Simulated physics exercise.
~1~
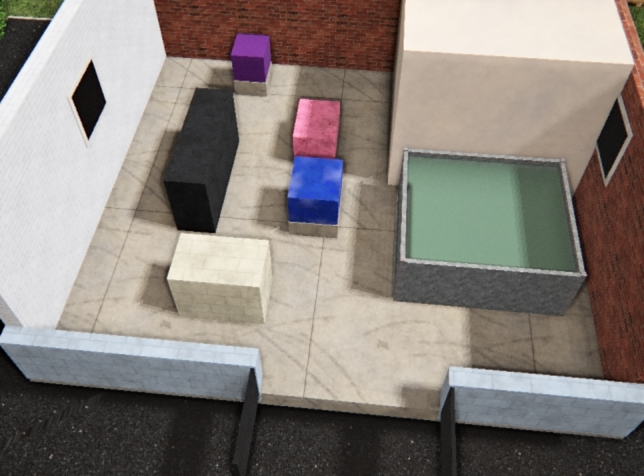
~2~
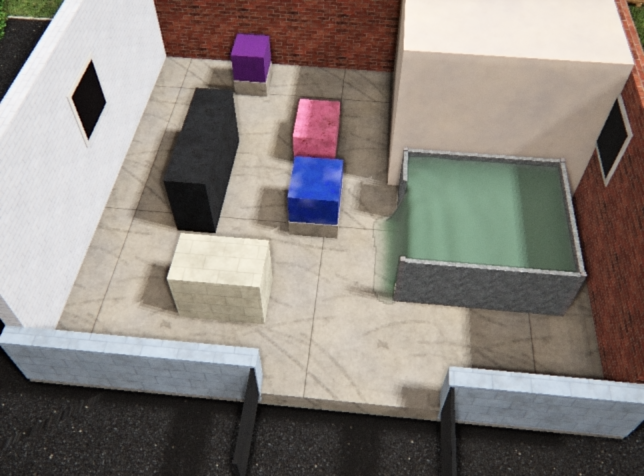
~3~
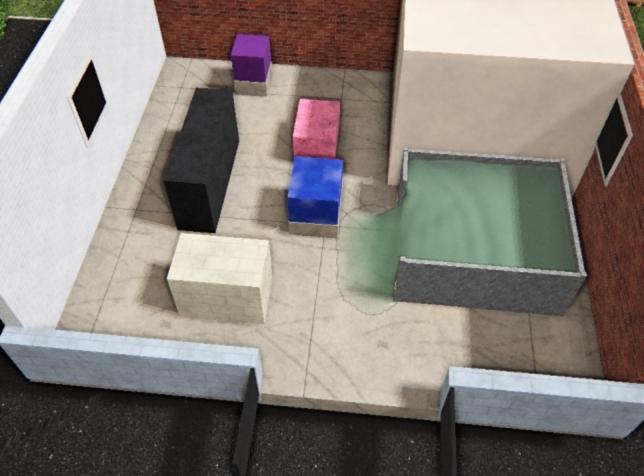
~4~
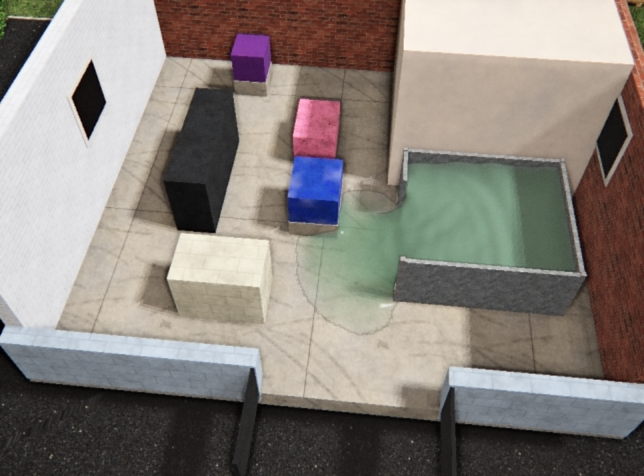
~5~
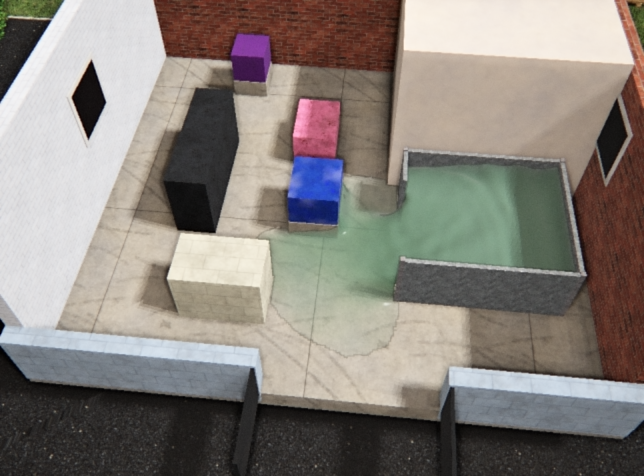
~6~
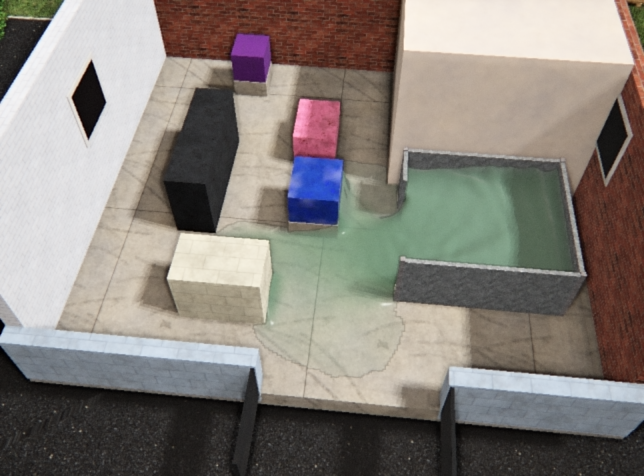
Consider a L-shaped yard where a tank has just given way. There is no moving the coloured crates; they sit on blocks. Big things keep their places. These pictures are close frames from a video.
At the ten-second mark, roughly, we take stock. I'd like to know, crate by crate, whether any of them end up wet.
In order: The pink crate is not missed by the water this time. The purple crate is missed by the water this time. The blue crate is not missed by the water this time.
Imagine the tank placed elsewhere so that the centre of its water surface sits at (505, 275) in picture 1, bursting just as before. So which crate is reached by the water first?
Blue one.
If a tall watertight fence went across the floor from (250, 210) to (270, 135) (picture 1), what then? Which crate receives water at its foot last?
The purple one.
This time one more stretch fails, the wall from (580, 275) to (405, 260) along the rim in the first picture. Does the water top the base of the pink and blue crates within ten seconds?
As I see it, the pink one is not reached, and the blue one is not reached.
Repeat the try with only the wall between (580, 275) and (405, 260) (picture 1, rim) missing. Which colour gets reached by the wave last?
That would be the purple crate.
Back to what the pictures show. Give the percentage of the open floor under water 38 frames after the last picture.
It comes out near 85 percent.
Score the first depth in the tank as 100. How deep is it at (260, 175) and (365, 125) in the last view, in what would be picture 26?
The first spot is at about 4 percent, the second at about 6 percent.
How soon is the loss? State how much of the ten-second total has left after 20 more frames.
My figure is about 40 in a hundred.
A moment on, water covers 35 % of the floor; the pink crate water round its plinth, the purple crate not reached, the blue crate water round its plinth.
Next, water covers 50 % of the floor; the pink crate water round its plinth, the purple crate not reached, the blue crate water round its plinth.
Then, water covers 80 % of the floor; the pink crate water round its plinth, the purple crate water round its plinth, the blue crate water round its plinth.
Later, water covers 85 % of the floor; the pink crate water round its plinth, the purple crate water round its plinth, the blue crate water round its plinth.
In the end, water covers 100 % of the floor; the pink crate was topped, the purple crate stayed above the water, the blue crate was topped.
